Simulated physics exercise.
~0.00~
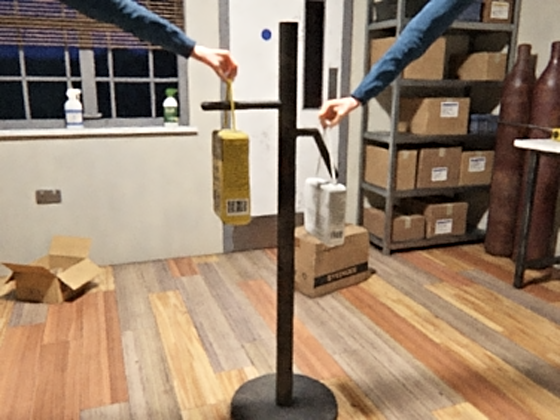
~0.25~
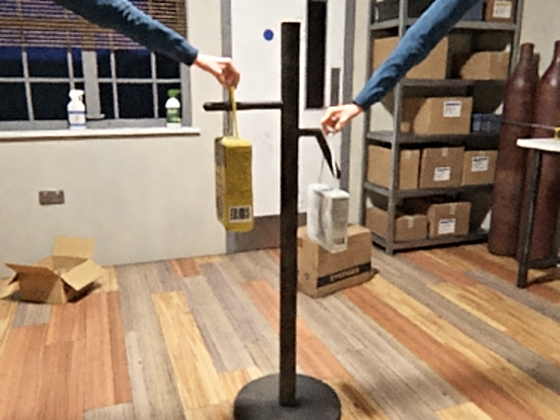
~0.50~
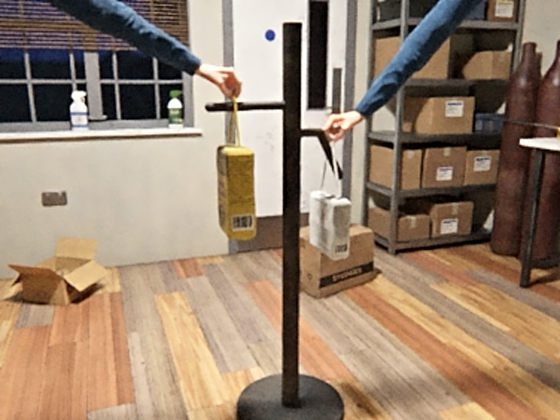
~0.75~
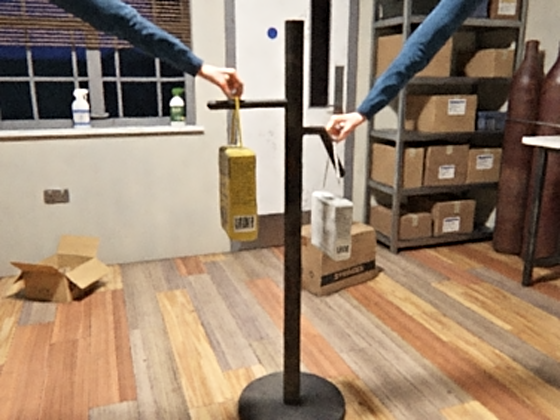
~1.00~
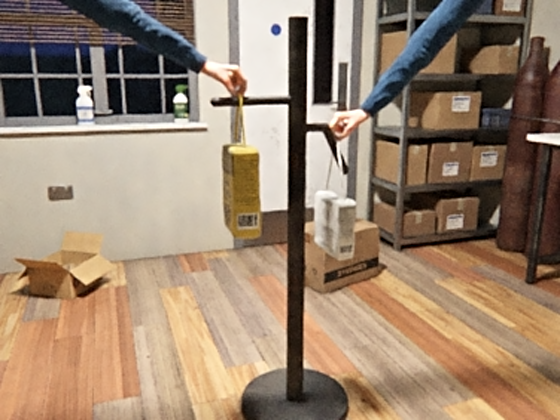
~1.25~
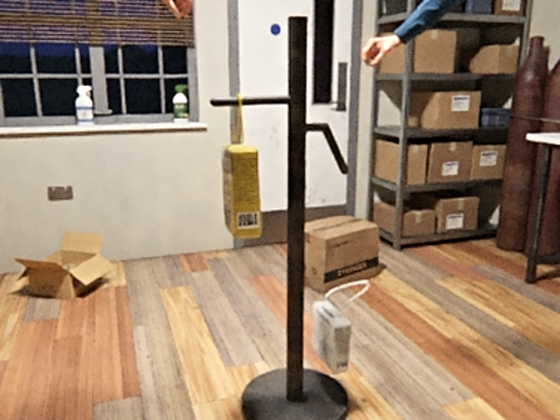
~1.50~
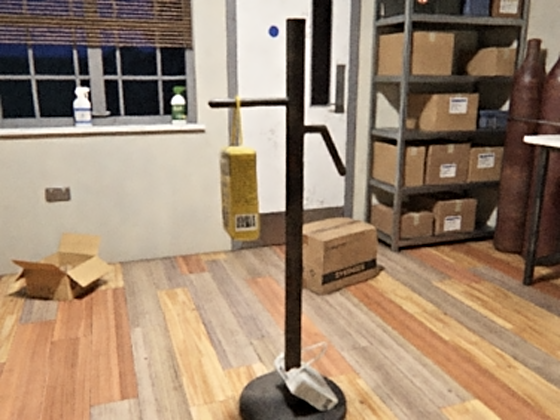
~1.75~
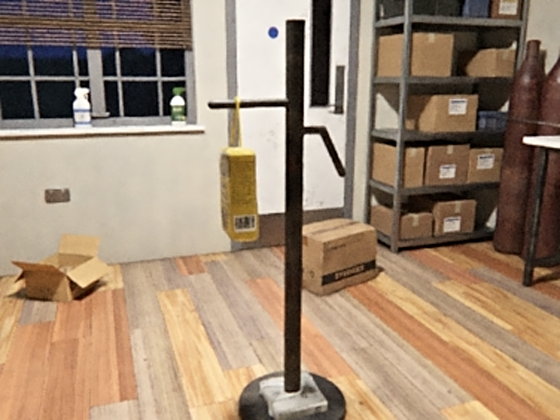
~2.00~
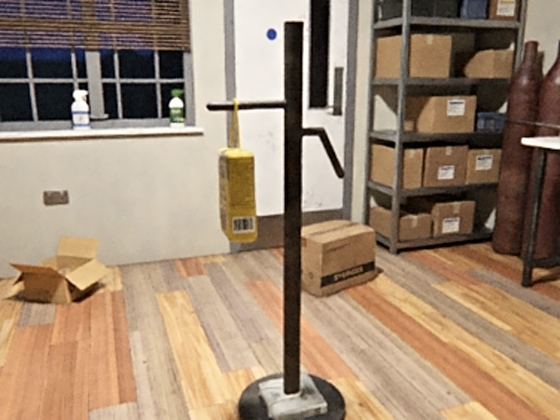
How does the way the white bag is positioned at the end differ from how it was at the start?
At the start the white bag is upright, held by its loop beside the right peg. By the end it is lying on its side at the foot of the stand.
